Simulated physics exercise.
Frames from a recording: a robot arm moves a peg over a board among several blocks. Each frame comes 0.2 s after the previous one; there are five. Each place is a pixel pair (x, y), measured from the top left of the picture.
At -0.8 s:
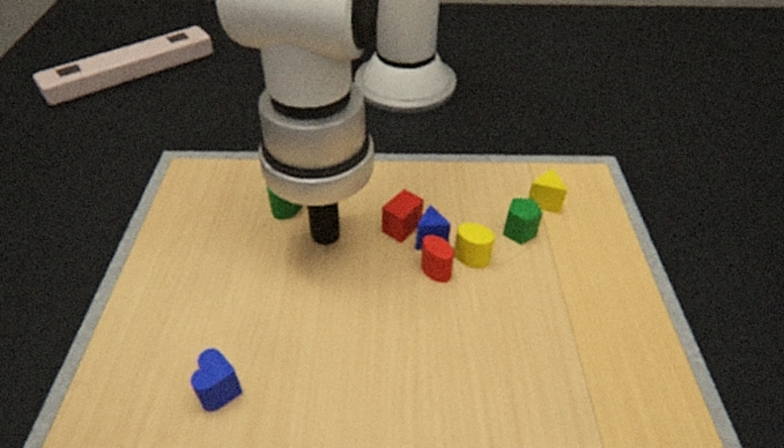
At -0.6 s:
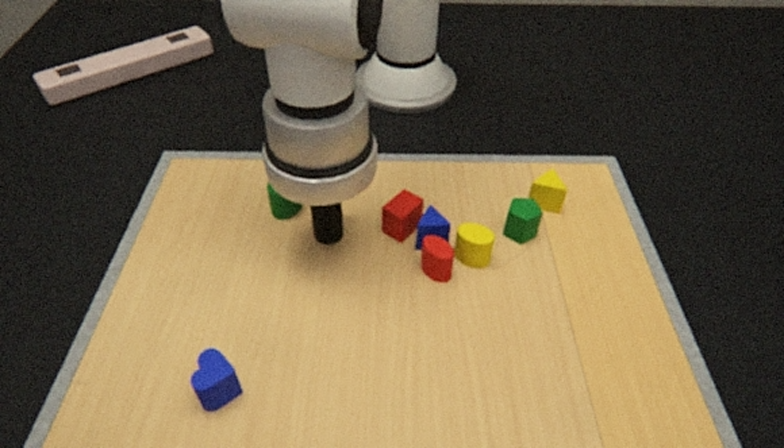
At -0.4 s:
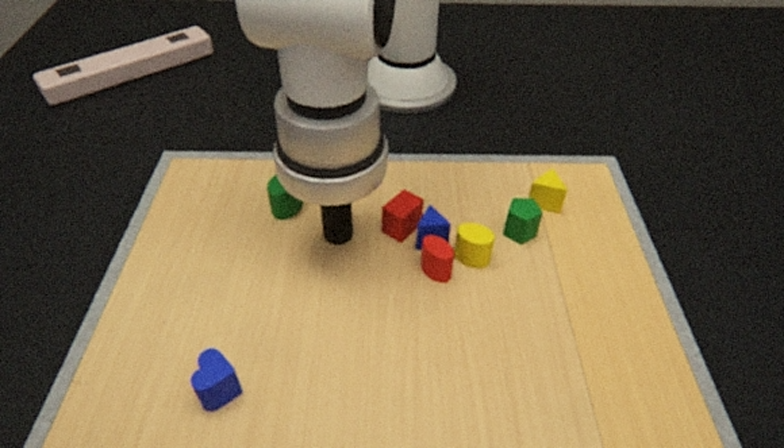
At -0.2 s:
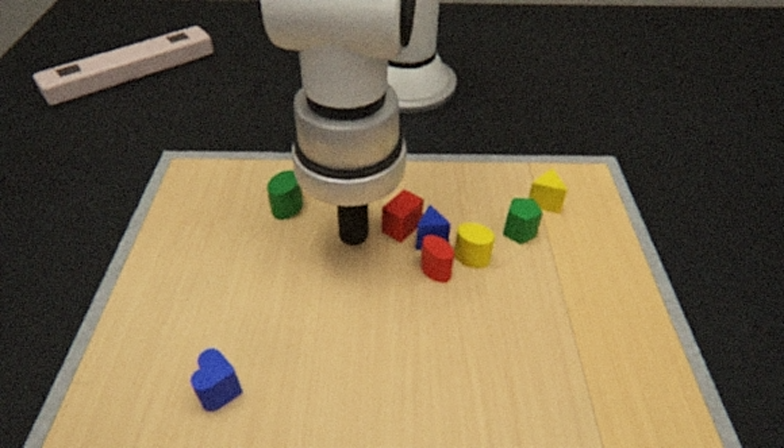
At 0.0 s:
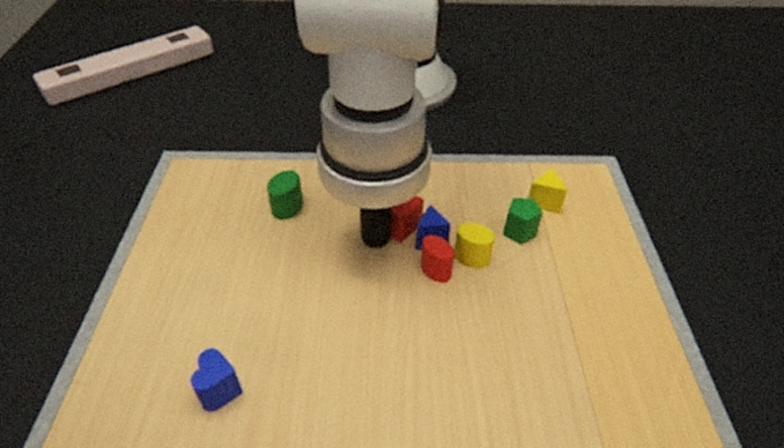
A white and grey robot arm with a black peg reaches over a light wooden board with grey edges on a dark surface, seen from the front and above. A green block sits at the upper left, red, blue, yellow and green blocks spread rightward, and a blue heart-shaped block lies lower left. The peg slides a short way right, partly covering the red block, while the blocks and camera stay still.
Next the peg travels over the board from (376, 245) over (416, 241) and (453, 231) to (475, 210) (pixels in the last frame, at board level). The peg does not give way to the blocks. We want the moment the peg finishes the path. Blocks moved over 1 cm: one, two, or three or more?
It shifts two blocks.
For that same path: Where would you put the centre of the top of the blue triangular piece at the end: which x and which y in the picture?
Its top middle: (487, 212).
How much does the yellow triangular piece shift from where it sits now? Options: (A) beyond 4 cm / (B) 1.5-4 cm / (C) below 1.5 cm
C: Below 1.5 cm.
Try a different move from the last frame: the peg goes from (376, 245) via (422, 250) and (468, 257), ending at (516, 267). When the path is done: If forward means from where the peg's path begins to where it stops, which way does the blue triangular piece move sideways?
The shift goes left.
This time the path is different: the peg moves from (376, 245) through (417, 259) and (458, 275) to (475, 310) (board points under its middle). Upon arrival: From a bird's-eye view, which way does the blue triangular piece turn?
Viewed from above: Anti-clockwise.
The first path, step by step. One third of the way, peg at (417, 234); red rectangular block at (421, 193), turned 35° anticlockwise; blue triangular piece at (444, 217), turned 15° anticlockwise.
Two thirds of the way, peg at (454, 224); red rectangular block at (423, 191), turned 50° anticlockwise; blue triangular piece at (482, 212).
At the end, peg at (476, 203); red rectangular block at (423, 191), turned 50° anticlockwise; blue triangular piece at (487, 212), turned 10° clockwise; yellow elliptical block unmoved; yellow triangular piece unmoved.
